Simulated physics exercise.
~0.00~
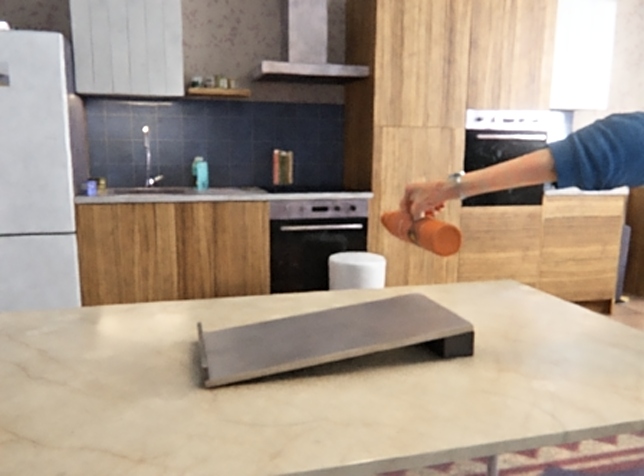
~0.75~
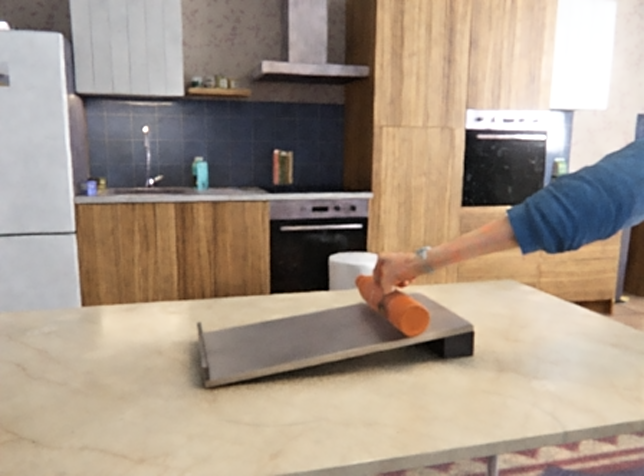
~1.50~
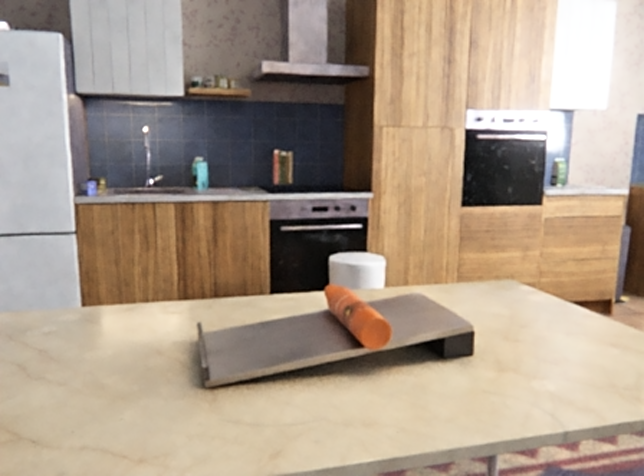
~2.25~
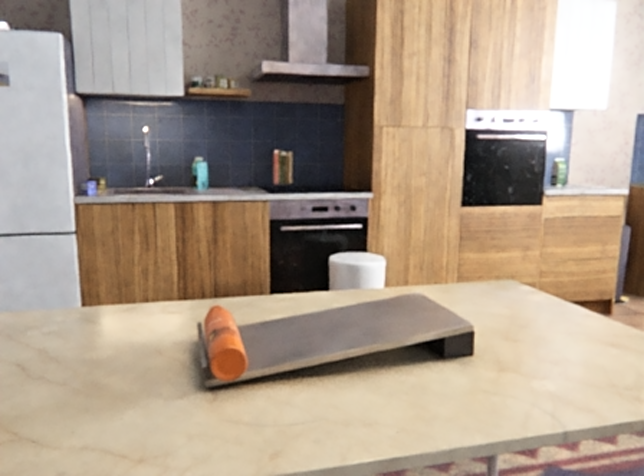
A hand in a blue sleeve lowered an orange bottle on its side onto the raised end of a sloping board on a kitchen counter, then let go, and the bottle rolled left down the board, ending up at its low end.
